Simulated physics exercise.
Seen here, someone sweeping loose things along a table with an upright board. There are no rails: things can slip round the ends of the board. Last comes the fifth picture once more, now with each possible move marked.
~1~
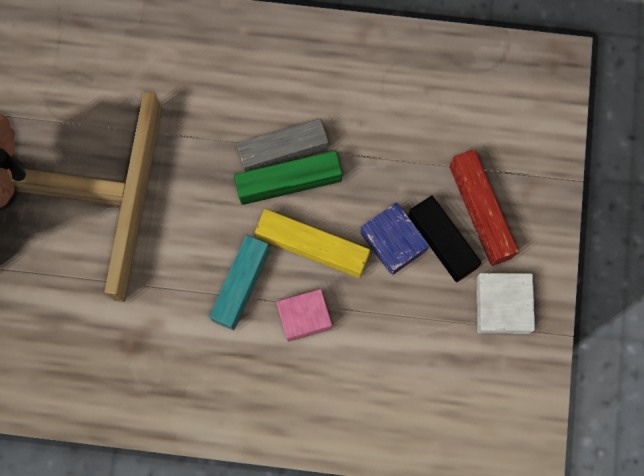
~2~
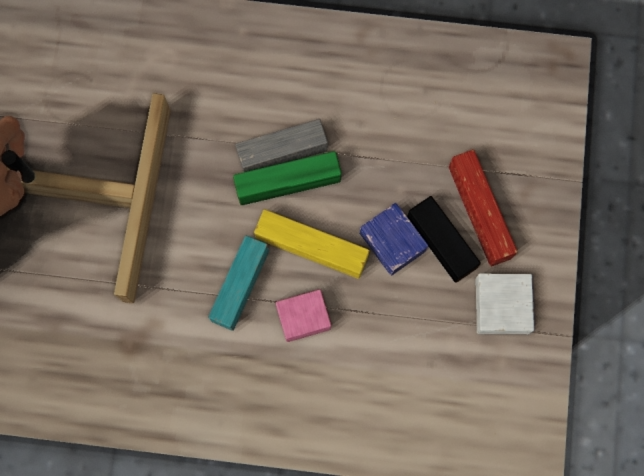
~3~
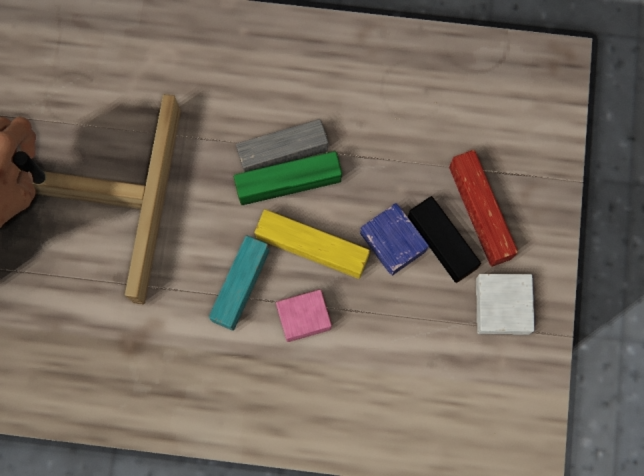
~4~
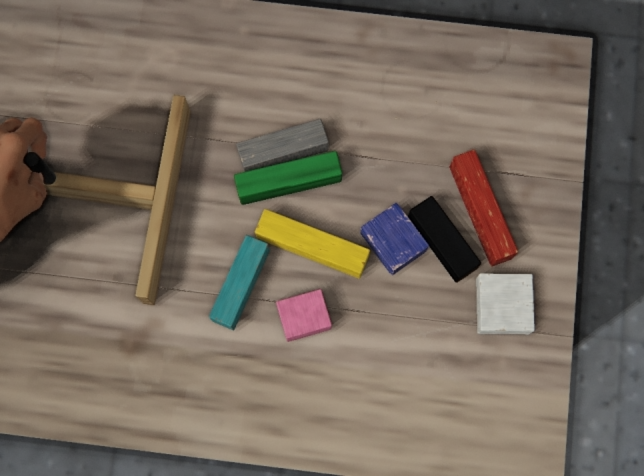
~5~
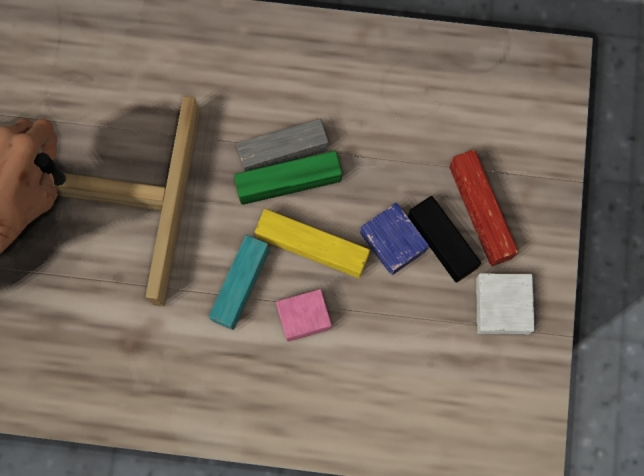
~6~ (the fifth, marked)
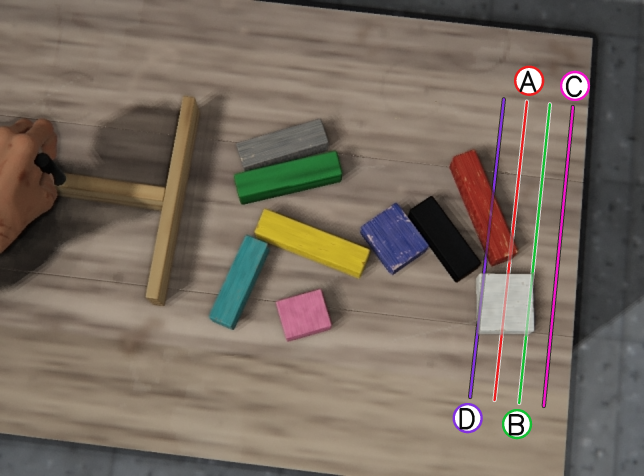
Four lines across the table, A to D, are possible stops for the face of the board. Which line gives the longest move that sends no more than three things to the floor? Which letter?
It can go as far as A.
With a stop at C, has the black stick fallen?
By then, yes.
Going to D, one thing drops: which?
The red bar goes over.
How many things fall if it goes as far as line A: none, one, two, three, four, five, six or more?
In all, three.
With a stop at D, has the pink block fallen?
No.
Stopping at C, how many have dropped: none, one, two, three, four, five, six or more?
By then, six or more.
On the marked copy, A at (511, 246); B at (535, 249); C at (559, 251); D at (488, 243).
With A. Early on, board (293, 209); pink block (333, 322); grey bar (354, 145).
Further on, board (416, 224); red bar (528, 212); white block (510, 303).
At the end, board (513, 235); red bar over the edge; black stick over the edge; three fallen.
As for the rest, B drops five; C drops seven; D is within the limit but short.
